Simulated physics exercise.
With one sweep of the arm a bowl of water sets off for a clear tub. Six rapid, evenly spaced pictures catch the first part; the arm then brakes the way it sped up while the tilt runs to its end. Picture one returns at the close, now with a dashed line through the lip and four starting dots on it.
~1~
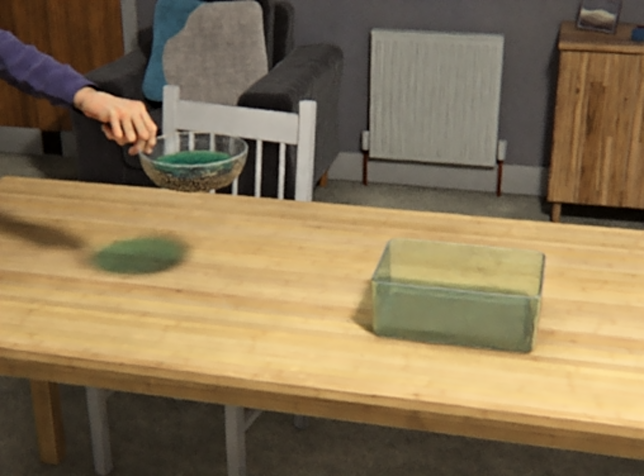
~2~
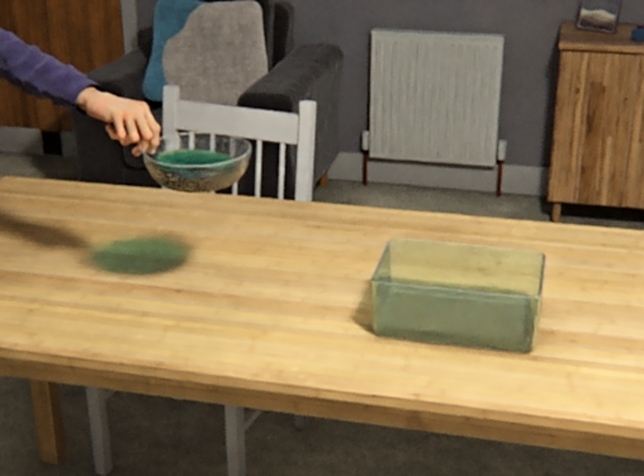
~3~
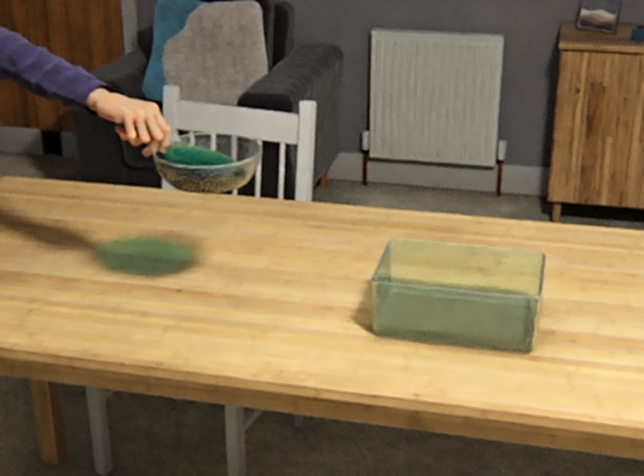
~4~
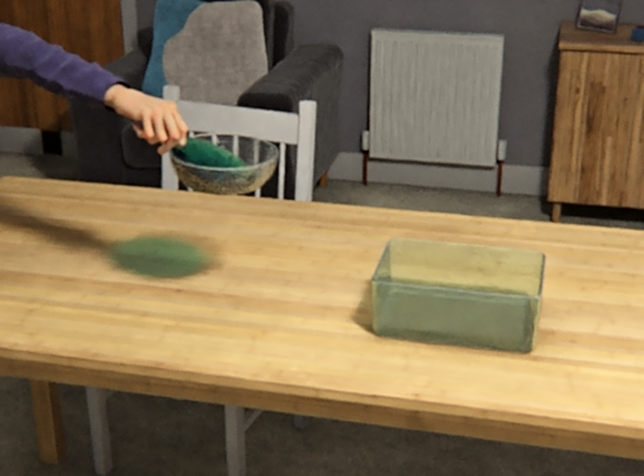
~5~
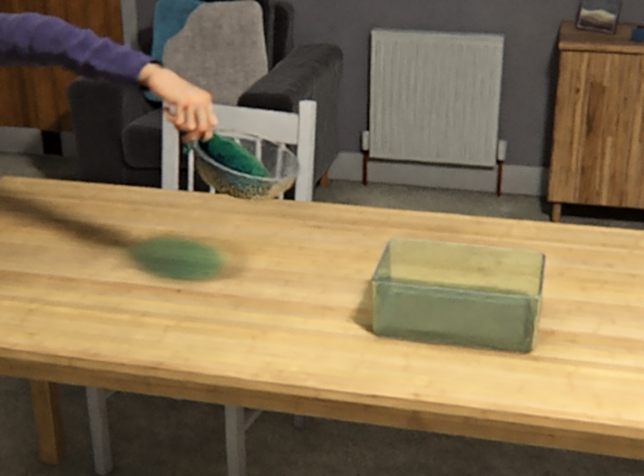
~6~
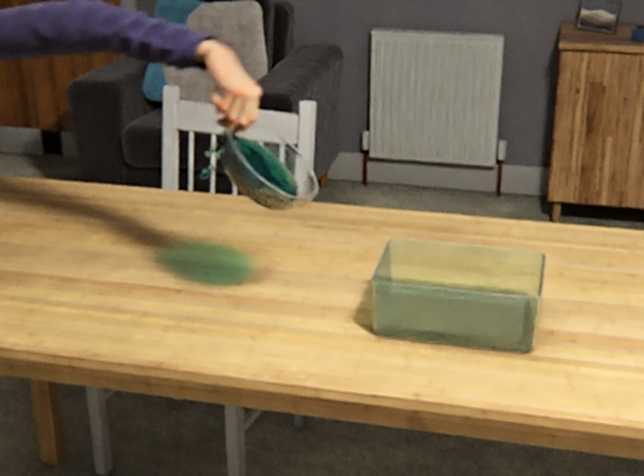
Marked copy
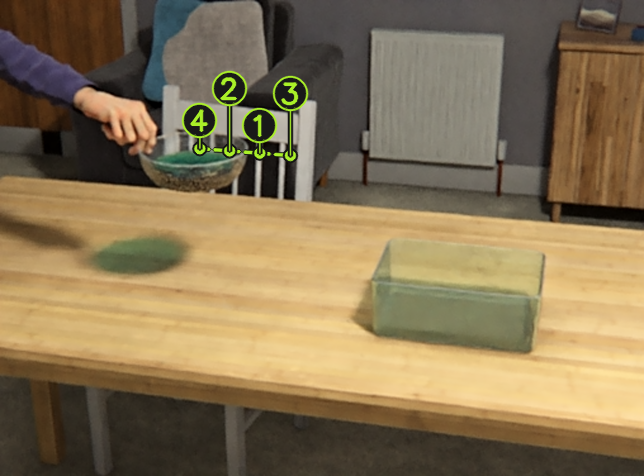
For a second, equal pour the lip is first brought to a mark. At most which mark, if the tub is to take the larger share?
Choose 1.
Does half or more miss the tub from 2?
Yes, it does.
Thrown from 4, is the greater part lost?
Yes, it does.
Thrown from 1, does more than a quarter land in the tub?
Yes, clearly.
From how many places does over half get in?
Two.
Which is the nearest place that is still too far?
Here it is place 2.
In lime, 1 at (259, 153); 2 at (229, 150); 3 at (290, 155); 4 at (199, 148).
If 1 is chosen, about 67 % lands in the tub, 23 % falls short and 10 % goes beside or beyond.
If 2 is chosen, about 26 % lands in the tub, 67 % falls short and 7 % goes beside or beyond.
If 3 is chosen, about 71 % lands in the tub, 8 % falls short and 21 % goes beside or beyond.
If 4 is chosen, about 1 % lands in the tub, 93 % falls short and 6 % goes beside or beyond.
